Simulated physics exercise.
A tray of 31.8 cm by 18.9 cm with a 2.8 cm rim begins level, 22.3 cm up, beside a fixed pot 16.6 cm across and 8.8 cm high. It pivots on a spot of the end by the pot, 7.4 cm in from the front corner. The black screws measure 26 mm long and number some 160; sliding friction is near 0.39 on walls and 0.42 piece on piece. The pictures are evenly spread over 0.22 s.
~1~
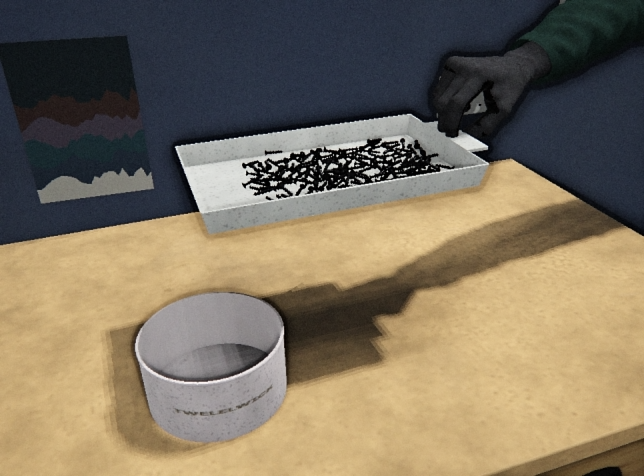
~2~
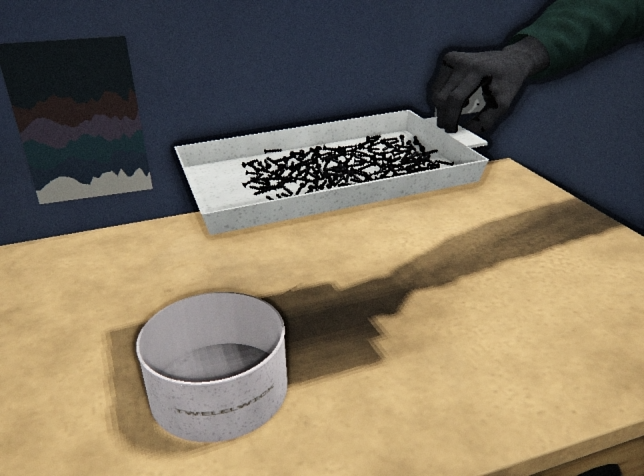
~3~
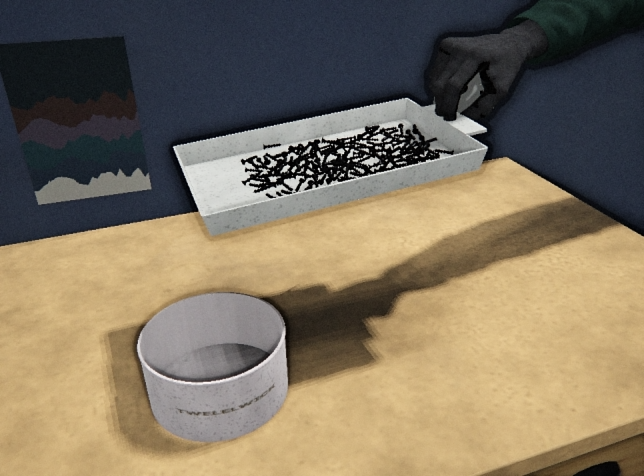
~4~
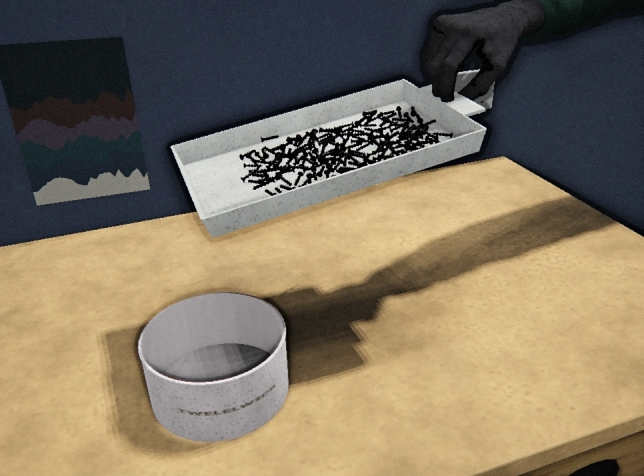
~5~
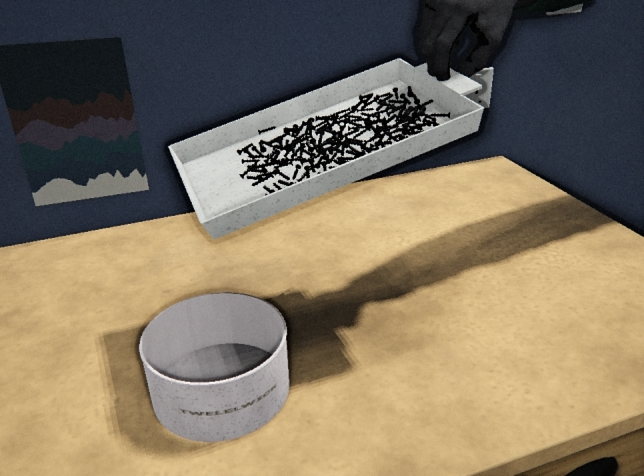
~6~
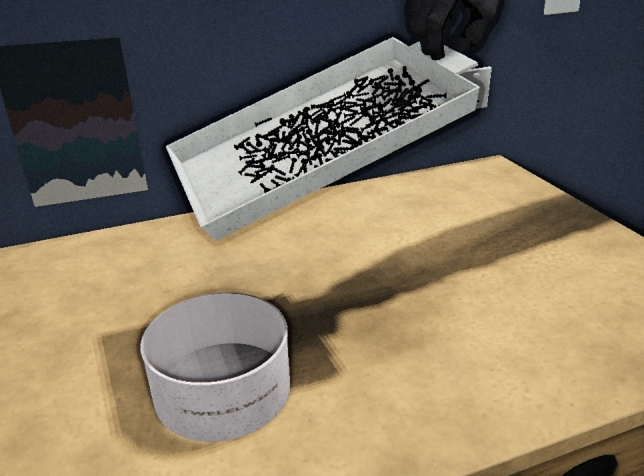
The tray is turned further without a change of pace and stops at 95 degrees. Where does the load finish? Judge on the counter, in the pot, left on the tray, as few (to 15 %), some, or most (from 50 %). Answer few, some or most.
Counter some, pot most, tray few.
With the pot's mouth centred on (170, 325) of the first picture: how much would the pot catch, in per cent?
About 90 per cent.
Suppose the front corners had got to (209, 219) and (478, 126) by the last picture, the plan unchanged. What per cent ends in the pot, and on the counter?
Pot 95, counter 5.
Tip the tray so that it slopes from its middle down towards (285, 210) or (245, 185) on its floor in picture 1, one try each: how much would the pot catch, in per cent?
About 95 and 15 per cent.
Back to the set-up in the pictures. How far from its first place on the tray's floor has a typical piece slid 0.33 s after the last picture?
Some 10 cm.
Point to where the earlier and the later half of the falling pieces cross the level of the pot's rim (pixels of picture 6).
At about (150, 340), then at (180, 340).
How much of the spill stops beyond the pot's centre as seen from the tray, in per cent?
About 100 per cent.
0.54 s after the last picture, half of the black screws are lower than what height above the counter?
Roughly 22 cm.
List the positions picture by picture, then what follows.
In the first frame, tray tilt 0 degrees, front corners at (207, 209) and (481, 163); middle of the pieces at (344, 171); pot at (211, 333).
In the second frame, tray tilt 1 degrees, front corners at (207, 210) and (481, 159); middle of the pieces at (344, 169).
In the third frame, tray tilt 4 degrees, front corners at (207, 212) and (480, 147), lowest corner left front; middle of the pieces at (343, 162).
In the fourth frame, tray tilt 9 degrees, front corners at (206, 215) and (478, 128), lowest corner left front; middle of the pieces at (341, 151).
In the fifth frame, tray tilt 14 degrees, front corners at (206, 218) and (476, 108), lowest corner left front; middle of the pieces at (338, 140).
In the sixth frame, tray tilt 19 degrees, front corners at (205, 221) and (471, 88), lowest corner left front; middle of the pieces at (334, 129); pot at (215, 334).
Then, 0.33 s after the last picture, tilt 57 degrees; the tray holds 100 %, the pot 0 %.
Then, 0.54 s after the last picture, tilt 81 degrees; the tray holds 65 %, the pot 0 %.
Then, 0.87 s after the last picture, tilt 95 degrees; the tray holds 10 %, the pot 50 %.
In the end, counter 35 %, pot 65 %, tray 0 %.
